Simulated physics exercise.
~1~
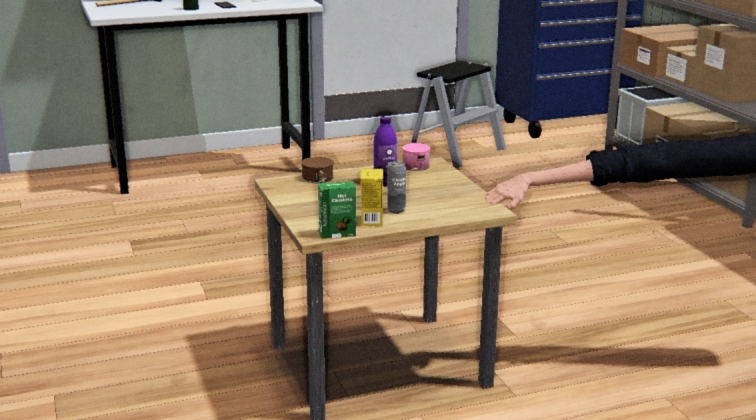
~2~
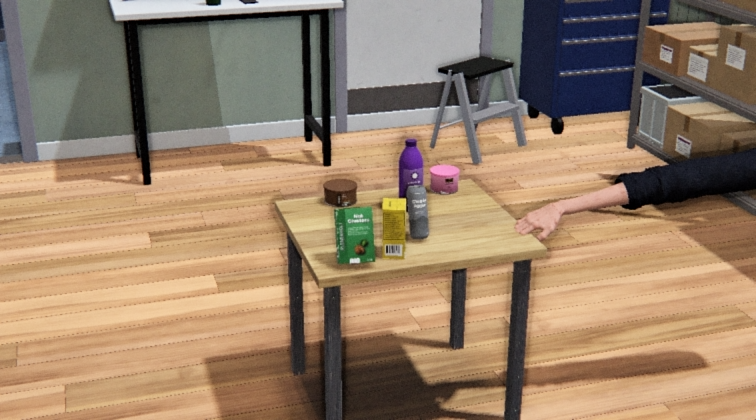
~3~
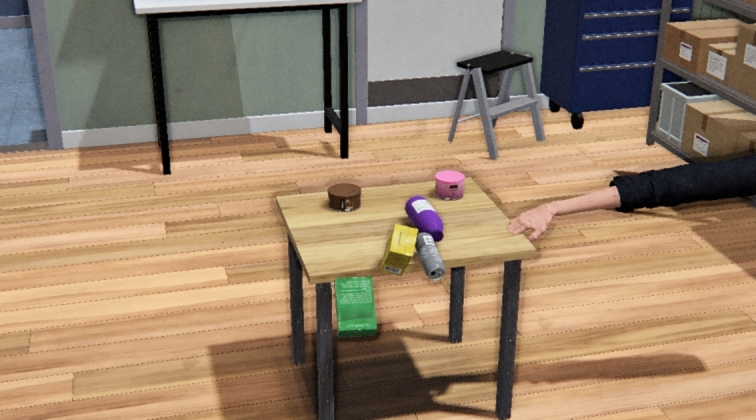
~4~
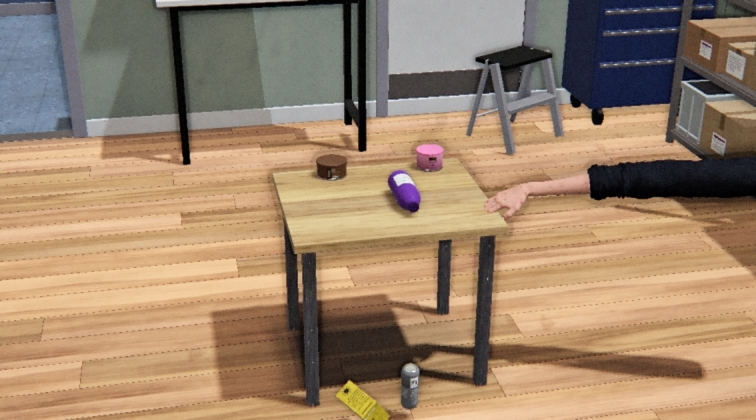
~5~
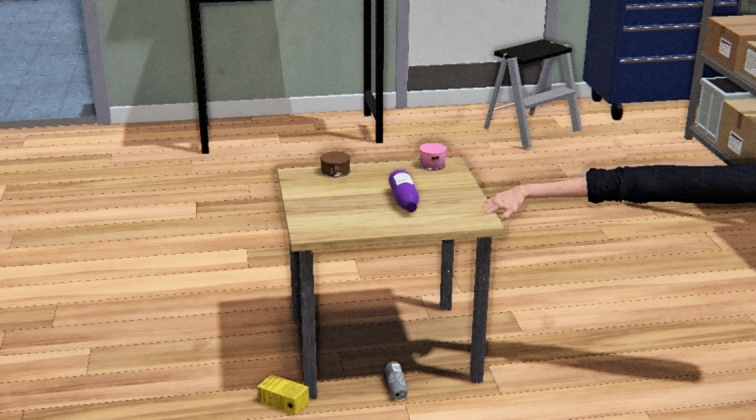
In this clip, a hand rests on a small wooden table holding six containers as the table jerks, sending the green packet, yellow carton and grey can off the front edge, while the purple bottle topples and stays on top beside the upright brown and pink tubs.
